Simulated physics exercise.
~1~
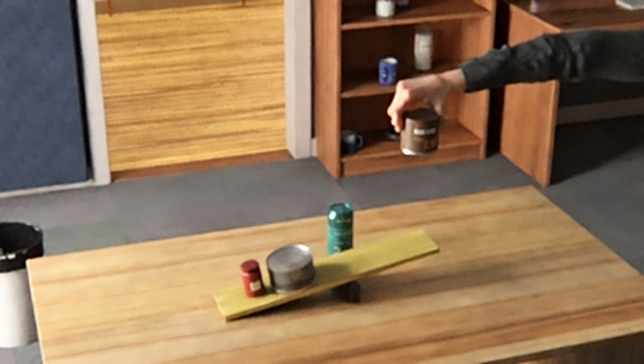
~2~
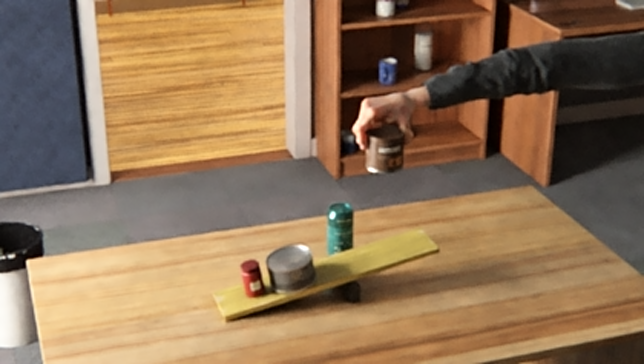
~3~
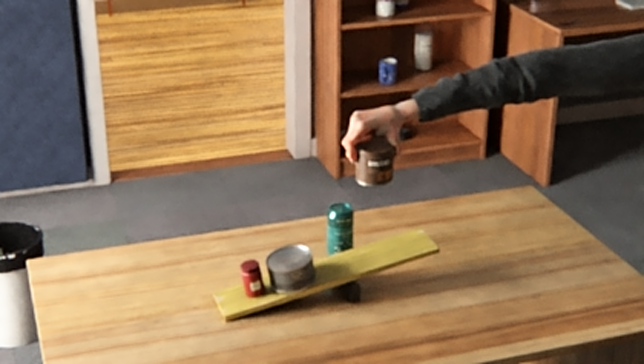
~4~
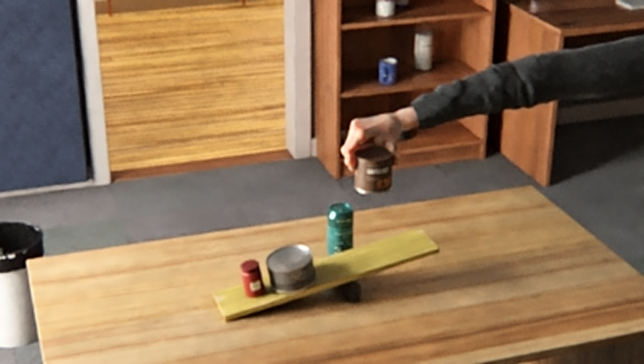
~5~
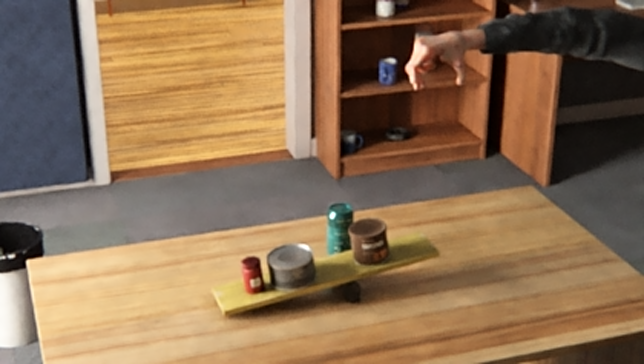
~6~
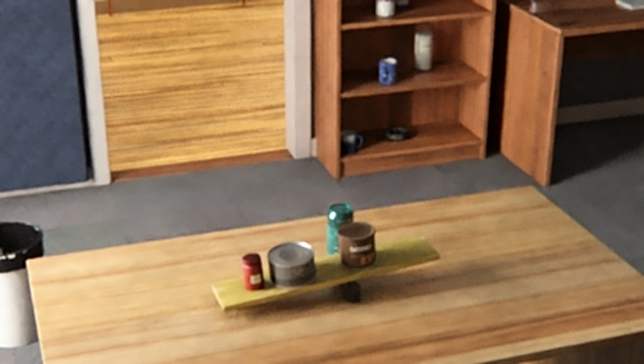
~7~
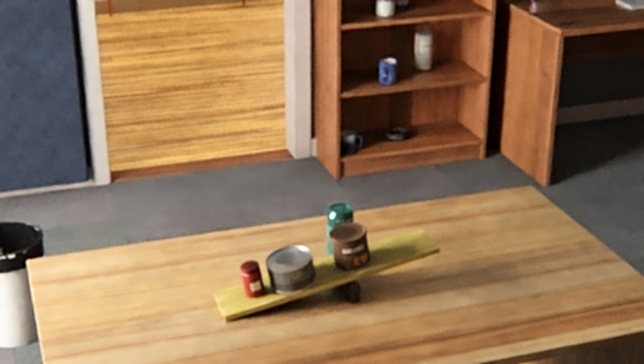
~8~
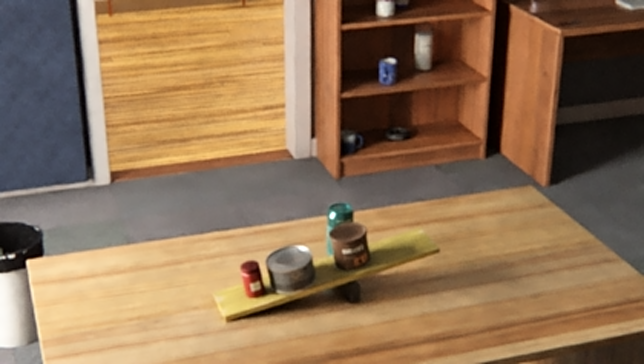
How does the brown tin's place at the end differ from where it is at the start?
At the start the brown tin is held in a hand in the air above the table, toward the right. At the end it rests on the yellow plank, lower and farther left, just right of the grey tub.
